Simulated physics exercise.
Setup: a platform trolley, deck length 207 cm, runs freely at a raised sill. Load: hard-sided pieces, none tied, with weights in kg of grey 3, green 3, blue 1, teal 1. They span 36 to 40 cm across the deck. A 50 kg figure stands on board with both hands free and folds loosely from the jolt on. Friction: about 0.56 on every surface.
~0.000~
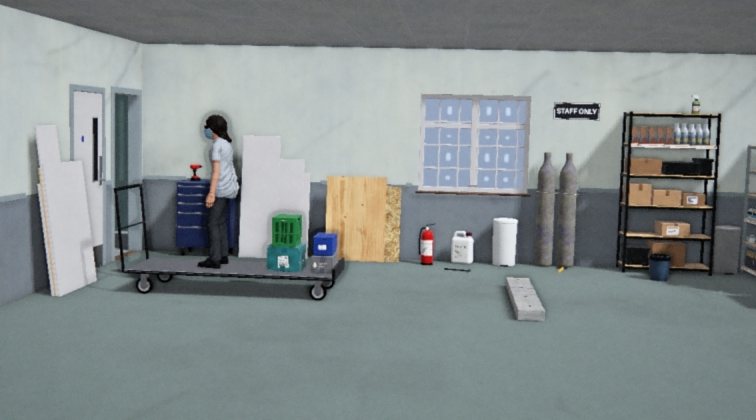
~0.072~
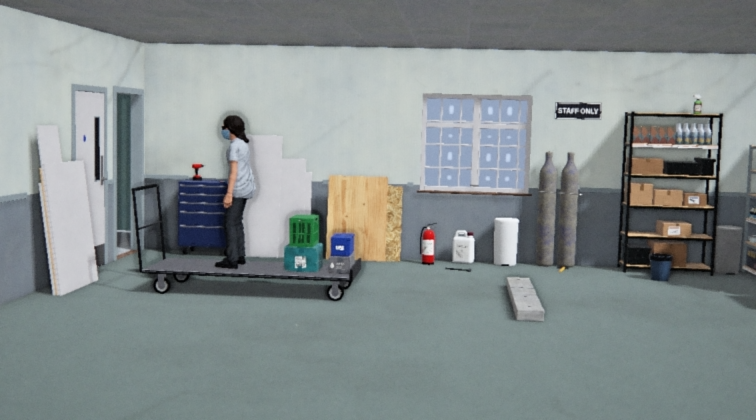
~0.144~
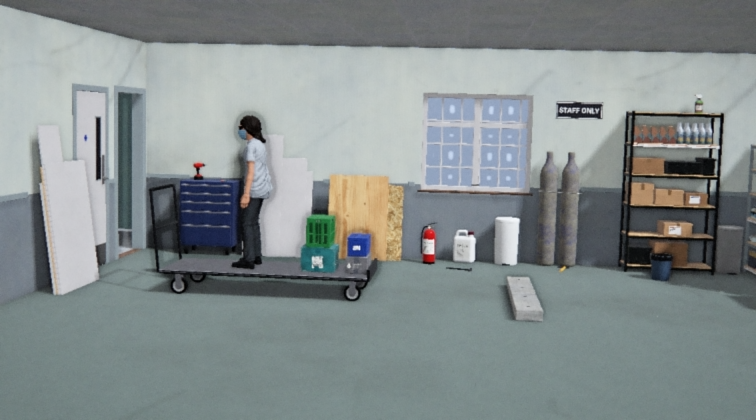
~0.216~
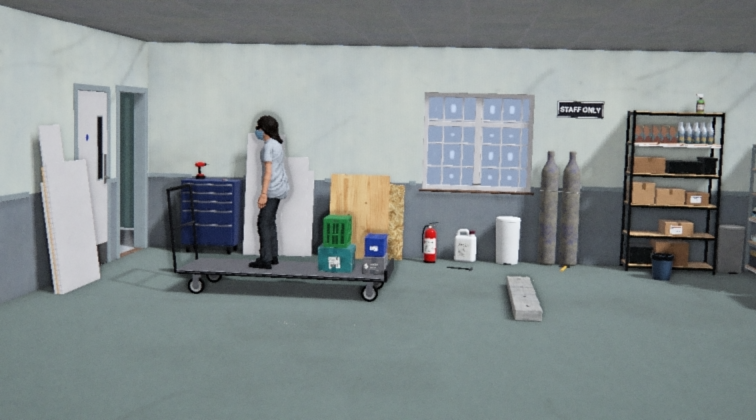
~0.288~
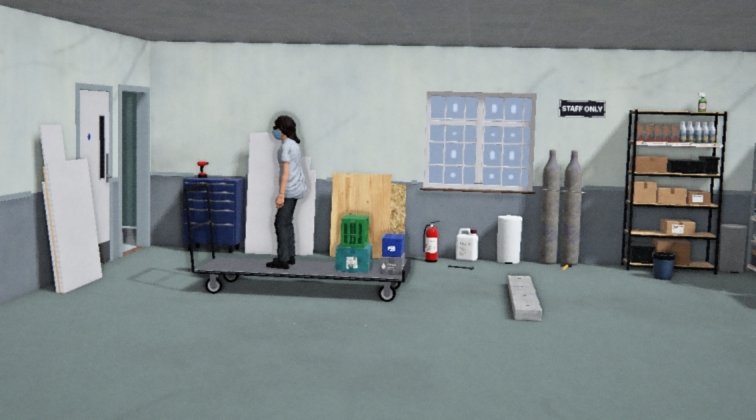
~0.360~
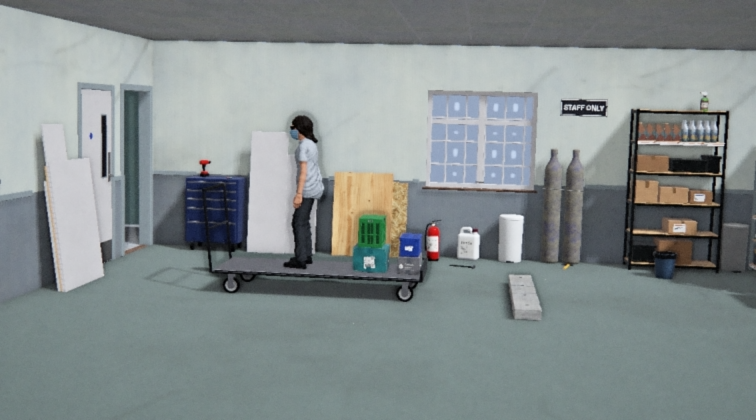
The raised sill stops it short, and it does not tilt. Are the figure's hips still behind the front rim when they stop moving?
No, they end past the front rim.
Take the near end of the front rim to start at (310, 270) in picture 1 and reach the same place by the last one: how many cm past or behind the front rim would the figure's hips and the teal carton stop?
The hips would end 30 cm past the front rim, and the teal one 50 cm behind it.
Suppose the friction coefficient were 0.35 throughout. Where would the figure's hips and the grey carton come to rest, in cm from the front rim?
Then hips 20 past, grey 10 behind.
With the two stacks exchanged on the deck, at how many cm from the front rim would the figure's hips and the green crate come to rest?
I'd say the hips settle 20 past while green goes 100 past.
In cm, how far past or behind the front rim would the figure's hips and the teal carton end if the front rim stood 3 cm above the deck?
The hips would end 30 cm past the front rim, and the teal item 40 cm behind it.
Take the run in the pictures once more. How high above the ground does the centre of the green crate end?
Its centre ends some 10 cm up.
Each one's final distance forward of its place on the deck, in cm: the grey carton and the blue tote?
Approximate forward shift in cm: Grey near 0, blue near 120.
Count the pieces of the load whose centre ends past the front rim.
I make the total 2.
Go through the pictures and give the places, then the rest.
The first picture shows hips (224, 187), green crate (287, 230), rim corner (333, 277); 181 cm still to roll.
The second picture shows hips (241, 187), green crate (304, 231), rim corner (351, 278); 164 cm still to roll.
The third picture shows hips (258, 187), green crate (321, 231), rim corner (368, 278); 147 cm still to roll.
The fourth picture shows hips (275, 187), green crate (338, 231), rim corner (385, 279); 130 cm still to roll.
The fifth picture shows hips (292, 187), green crate (355, 231), rim corner (403, 279); 113 cm still to roll.
The sixth picture shows hips (309, 187), green crate (372, 231), rim corner (421, 279); 96 cm still to roll. Speed about 2.4 m/s.
Impact comes at 0.76 s.
After 1.31 s the figure's hips are 12 cm behind the rim, near (510, 247) in the last picture's view.
After 1.76 s the figure's hips are 12 cm past the rim, near (533, 260) in the last picture's view.
When all is still (2.8 s), past the rim, green crate, blue tote and the figure's hips; behind it, grey carton and teal carton.
